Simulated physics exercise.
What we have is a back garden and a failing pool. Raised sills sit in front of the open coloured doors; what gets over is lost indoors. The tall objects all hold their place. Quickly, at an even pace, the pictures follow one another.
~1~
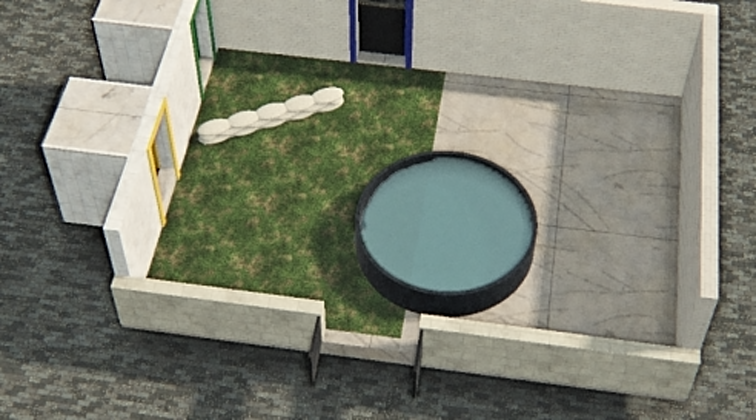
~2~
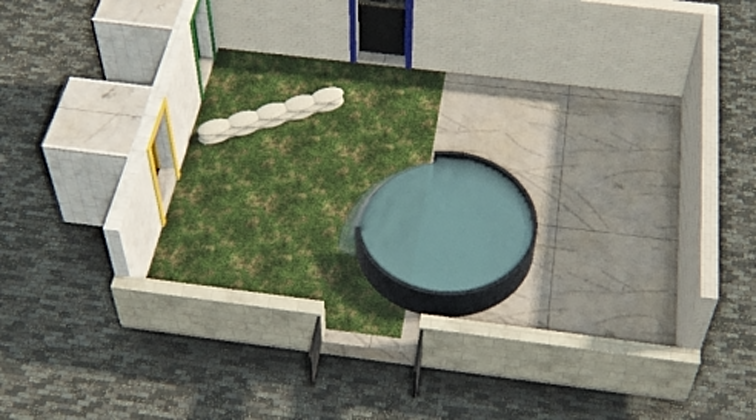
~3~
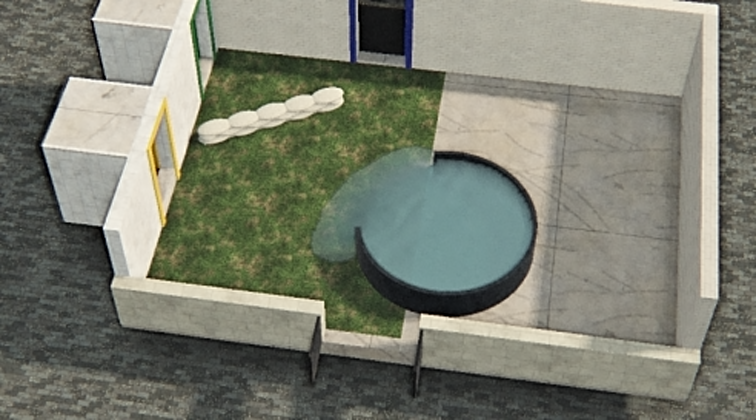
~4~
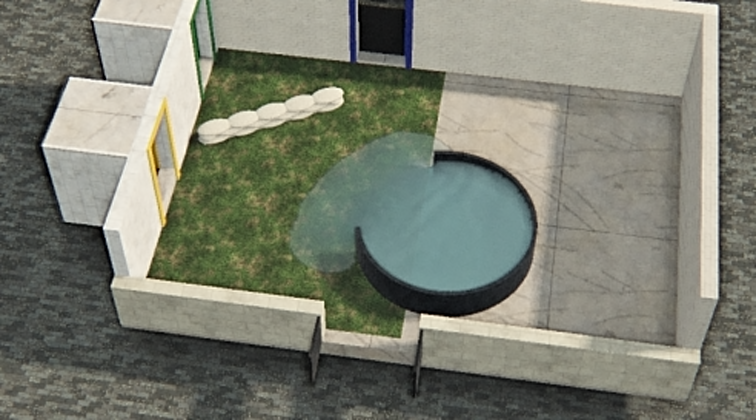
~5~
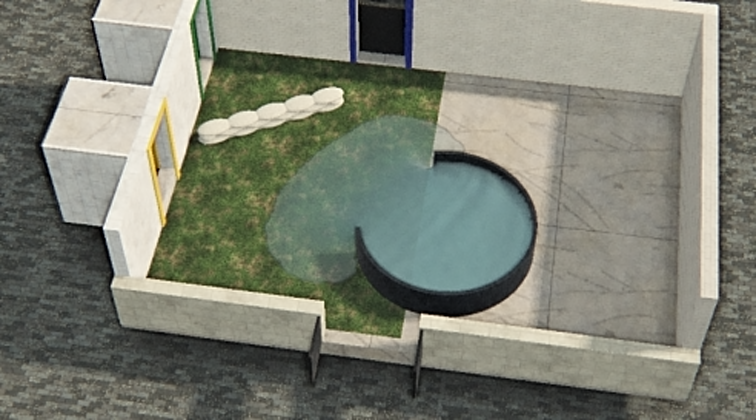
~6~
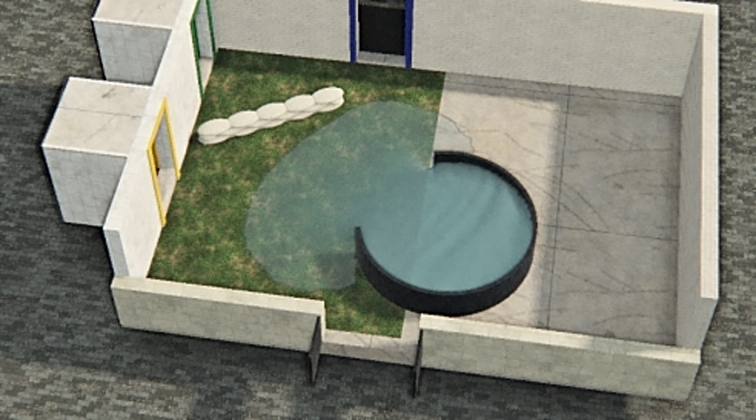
In a walled back garden, a round pool's side opens and water spreads leftward across the grass toward a white barrier.
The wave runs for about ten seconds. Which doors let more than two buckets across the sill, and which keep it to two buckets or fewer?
At the end, the blue door breaks the limit; the green door respects the limit; the yellow door respects the limit.
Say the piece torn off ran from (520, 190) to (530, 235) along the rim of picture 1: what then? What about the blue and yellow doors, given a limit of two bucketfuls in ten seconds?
Taking them in turn, the blue door comes in low, then the yellow door comes in low.
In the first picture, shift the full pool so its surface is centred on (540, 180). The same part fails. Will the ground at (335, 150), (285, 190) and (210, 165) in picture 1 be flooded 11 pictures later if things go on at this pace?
First spot gets drenched, second spot gets drenched, third spot stays unwetted.
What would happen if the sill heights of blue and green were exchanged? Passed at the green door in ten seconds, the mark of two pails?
Green door: Overshoots.
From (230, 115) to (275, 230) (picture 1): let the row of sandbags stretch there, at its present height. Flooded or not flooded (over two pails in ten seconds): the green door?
The green one tops it.
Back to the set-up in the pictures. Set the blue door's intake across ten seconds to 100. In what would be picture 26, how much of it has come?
Some 40 per cent.
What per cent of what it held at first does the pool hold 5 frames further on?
Around 68 percent.
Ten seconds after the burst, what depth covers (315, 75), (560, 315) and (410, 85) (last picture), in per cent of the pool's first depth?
About 14, 2 and 12 percent, in that order.
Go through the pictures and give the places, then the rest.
In the first frame, still water in the round tank at (446, 223).
In the second frame, water pours out at (378, 194) and has run to a hidden place.
In the third frame, water pours out at (378, 196) and has run to (321, 253).
In the fourth frame, water pours out at (378, 197) and has run to (308, 260).
In the fifth frame, the front is at (276, 253), out from the gap at (378, 197).
In the sixth frame, water pours out at (378, 197) and has run to (252, 247).
A moment on, water covers 30 % of the floor; the blue door not reached, the green door not reached, the yellow door not reached.
Next, water covers 35 % of the floor; the blue door wet at the sill, nothing in, the green door not reached, the yellow door wet at the sill, nothing in.
Then, water covers 50 % of the floor; the blue door over two buckets in, the green door wet at the sill, nothing in, the yellow door wet at the sill, nothing in.
Later, water covers 65 % of the floor; the blue door far over two buckets in, the green door wet at the sill, nothing in, the yellow door wet at the sill, nothing in.
In the end, water covers 90 % of the floor; the blue door far over two buckets in, the green door wet at the sill, nothing in, the yellow door wet at the sill, nothing in.
